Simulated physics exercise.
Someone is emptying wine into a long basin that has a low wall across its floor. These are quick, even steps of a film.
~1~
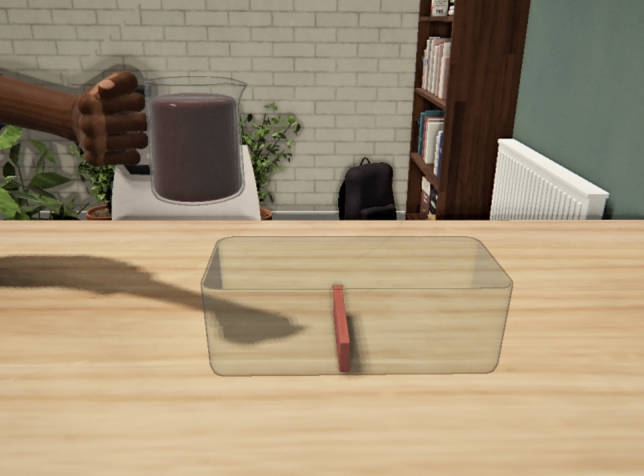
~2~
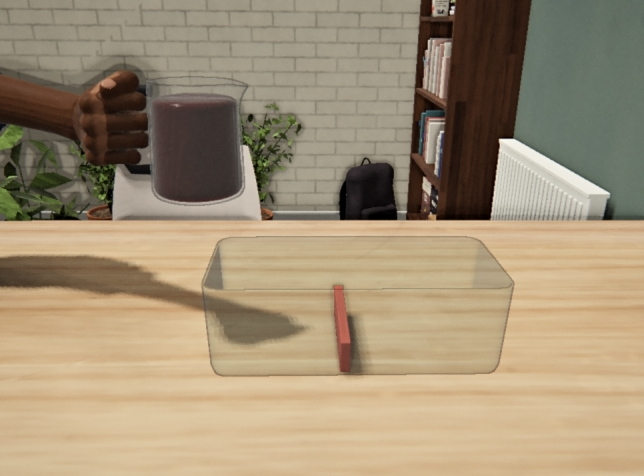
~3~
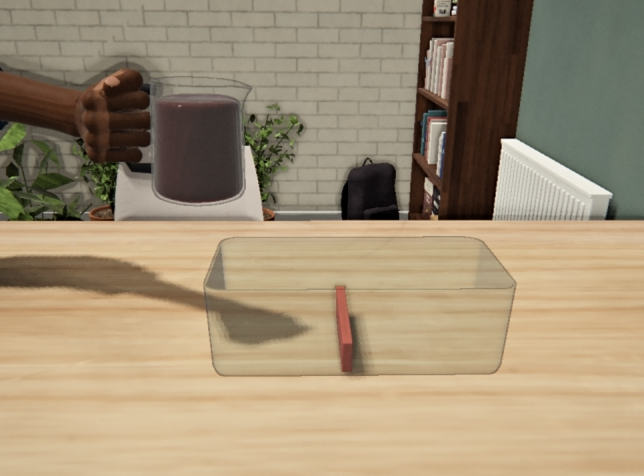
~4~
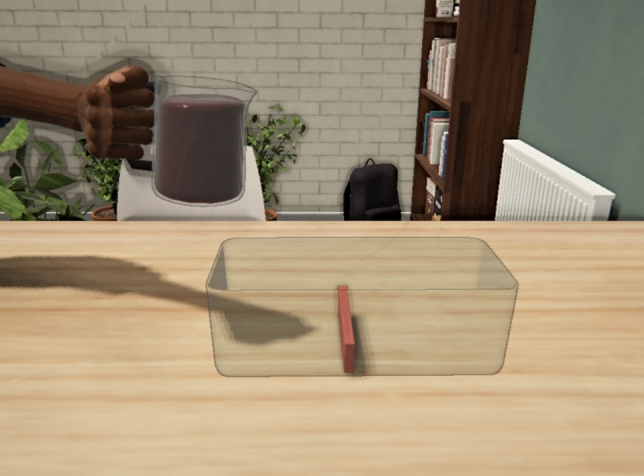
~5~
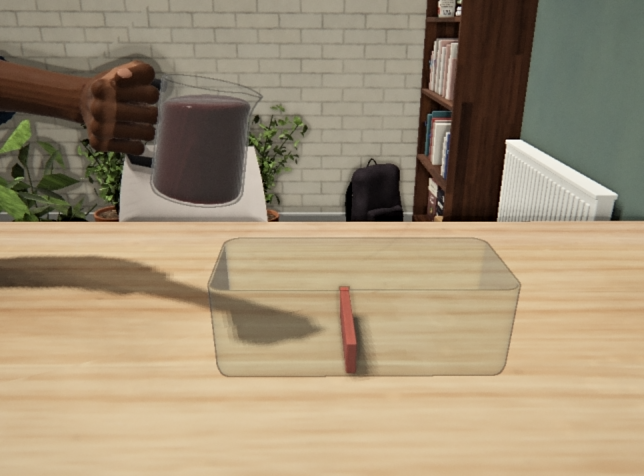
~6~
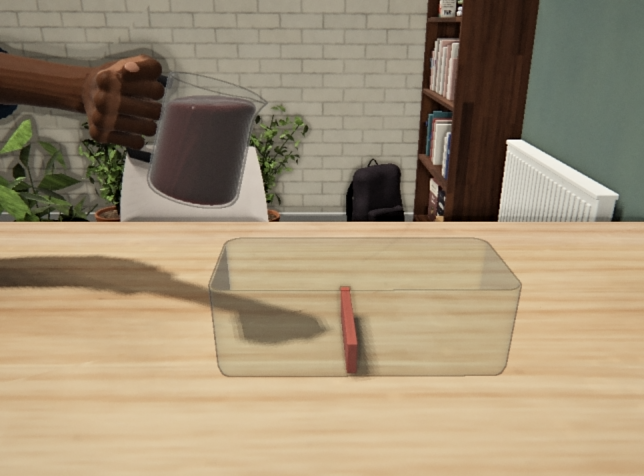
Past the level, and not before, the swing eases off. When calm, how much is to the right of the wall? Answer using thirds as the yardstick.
Under a third of it.
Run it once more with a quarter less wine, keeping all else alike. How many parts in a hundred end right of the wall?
It should come out close to 5 per cent.
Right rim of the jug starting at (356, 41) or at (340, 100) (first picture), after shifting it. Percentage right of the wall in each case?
90 %, then 95 %.
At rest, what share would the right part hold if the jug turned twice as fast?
Share on the right: Some 10 percent.
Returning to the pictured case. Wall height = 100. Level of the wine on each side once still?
Left about 70, right about 10.
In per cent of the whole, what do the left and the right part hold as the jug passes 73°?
Left 5 %, right 0 %.
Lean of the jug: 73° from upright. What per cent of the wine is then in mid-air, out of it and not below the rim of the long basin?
15 %.
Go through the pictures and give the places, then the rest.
In the first picture, it leans 0°; its right rim is at (247, 83); the wine meets the walls at (152, 99) and (237, 99); the long basin's rim runs from (210, 262) to (495, 261); the wall's top is at (341, 313).
In the second picture, it leans 1°; its right rim is at (248, 84); the wine meets the walls at (153, 98) and (238, 100).
In the third picture, it leans 3°; its right rim is at (252, 86); the wine meets the walls at (156, 99) and (241, 101).
In the fourth picture, it leans 6°; its right rim is at (257, 90); the wine meets the walls at (160, 100) and (246, 102).
In the fifth picture, it leans 10°; its right rim is at (263, 95); the wine meets the walls at (164, 103) and (252, 102).
In the sixth picture, it leans 15°; its right rim is at (267, 102); the wine meets the walls at (164, 113) and (256, 104).
A moment on, the jug is tipped part way and 81 per cent is still to pour, 4 is left of the wall and 0 right of it.
Next, the jug is tipped right over and 30 per cent is still to pour, 36 is left of the wall and 12 right of it.
Then the jug is tipped right over and 4 per cent is still to pour, 73 is left of the wall and 15 right of it.
Later the jug is tipped right over and 0 per cent is still to pour, 78 is left of the wall and 18 right of it.
In the end 78 per cent lies left of the wall, 19 right of it and 3 outside.
